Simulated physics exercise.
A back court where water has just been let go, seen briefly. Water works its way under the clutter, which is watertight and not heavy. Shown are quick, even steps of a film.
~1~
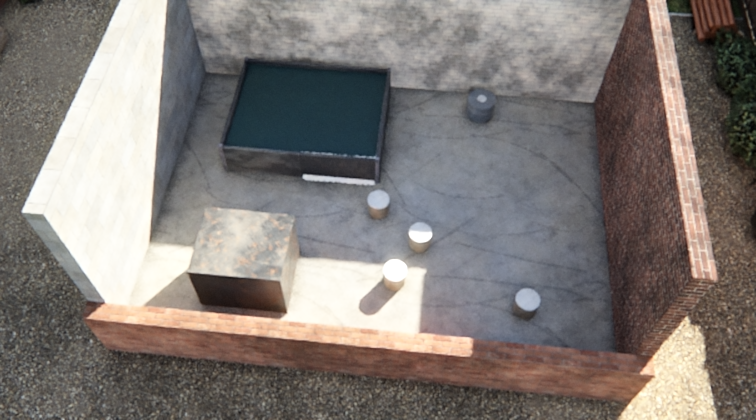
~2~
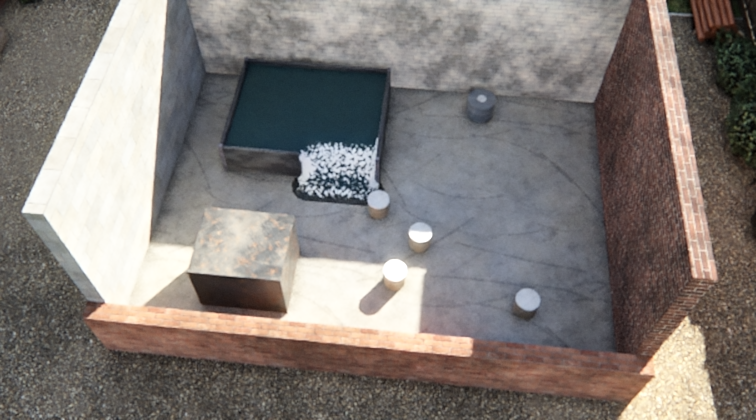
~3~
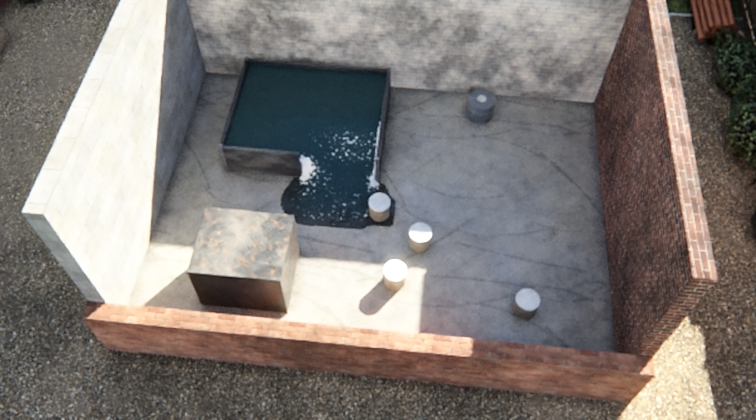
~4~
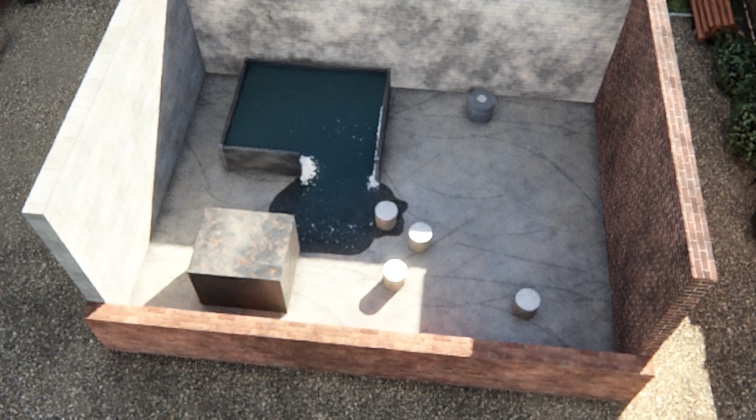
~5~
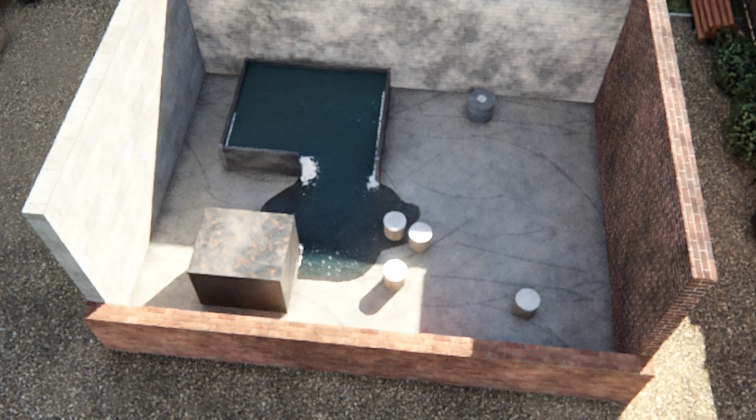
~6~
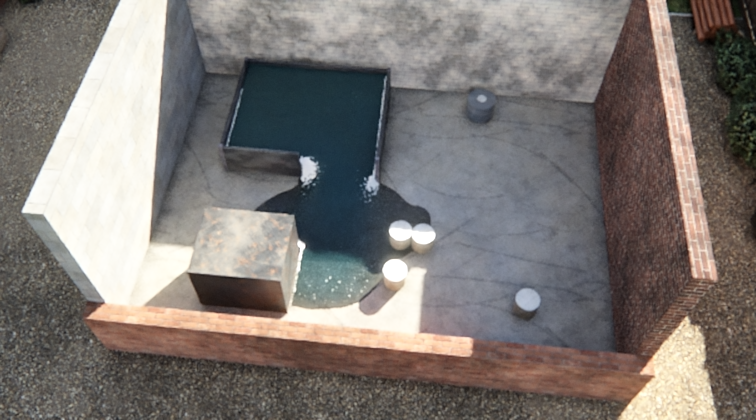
Walled back court with water pouring from a dark tank, spreading across the floor and pushing one pale pail against another.
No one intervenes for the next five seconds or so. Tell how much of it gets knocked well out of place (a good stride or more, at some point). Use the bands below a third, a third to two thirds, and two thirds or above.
It falls two thirds or above.
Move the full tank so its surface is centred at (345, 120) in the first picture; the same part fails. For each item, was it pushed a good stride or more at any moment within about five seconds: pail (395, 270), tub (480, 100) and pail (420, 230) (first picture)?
Result per object - went far, stayed close, went far.
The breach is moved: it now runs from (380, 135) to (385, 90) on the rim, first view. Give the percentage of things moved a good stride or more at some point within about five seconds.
I'd say around 40 per cent.
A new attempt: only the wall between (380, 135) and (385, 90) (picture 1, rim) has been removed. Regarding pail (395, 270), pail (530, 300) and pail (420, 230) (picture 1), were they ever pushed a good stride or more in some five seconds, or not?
First below the mark, then over the mark, then below the mark.
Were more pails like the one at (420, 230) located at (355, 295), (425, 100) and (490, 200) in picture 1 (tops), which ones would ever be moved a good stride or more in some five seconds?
Taking them one at a time: Goes the distance; falls short; falls short.
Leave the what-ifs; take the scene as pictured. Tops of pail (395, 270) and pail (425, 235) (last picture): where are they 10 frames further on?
First object near (501, 335); second object near (527, 280).
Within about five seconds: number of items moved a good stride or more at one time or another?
Number: 4.
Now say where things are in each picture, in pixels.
In the first picture, a pail at (379, 199), on the bottom; a pail at (421, 232), on the bottom; 0 of 5 have shifted.
In the second picture, a pail at (379, 199) rests on the ground; a pail at (421, 232) rests on the ground; 0 of 5 have shifted.
In the third picture, a pail at (379, 202) rests on the ground, close to its start; a pail at (421, 232) rests on the ground; 0 of 5 have shifted.
In the fourth picture, a pail at (386, 210), on the bottom, close to its start; a pail at (421, 232), on the bottom; 1 of 5 have shifted.
In the fifth picture, a pail at (395, 221) rests on the ground, a stride from its start; a pail at (421, 232) rests on the ground; 1 of 5 have shifted.
In the sixth picture, a pail at (401, 230) rests on the ground, a stride from its start; a pail at (423, 234) rests on the ground, close to its start; 1 of 5 have shifted.
A moment on, 1 of 5 are well off their spots; 1 afloat.
Next, 3 of 5 are well off their spots; 2 afloat.
Later, 4 of 5 are well off their spots; 4 afloat.
In the end, 4 of 5 are well off their spots, and 4 have been at some point; 3 afloat.
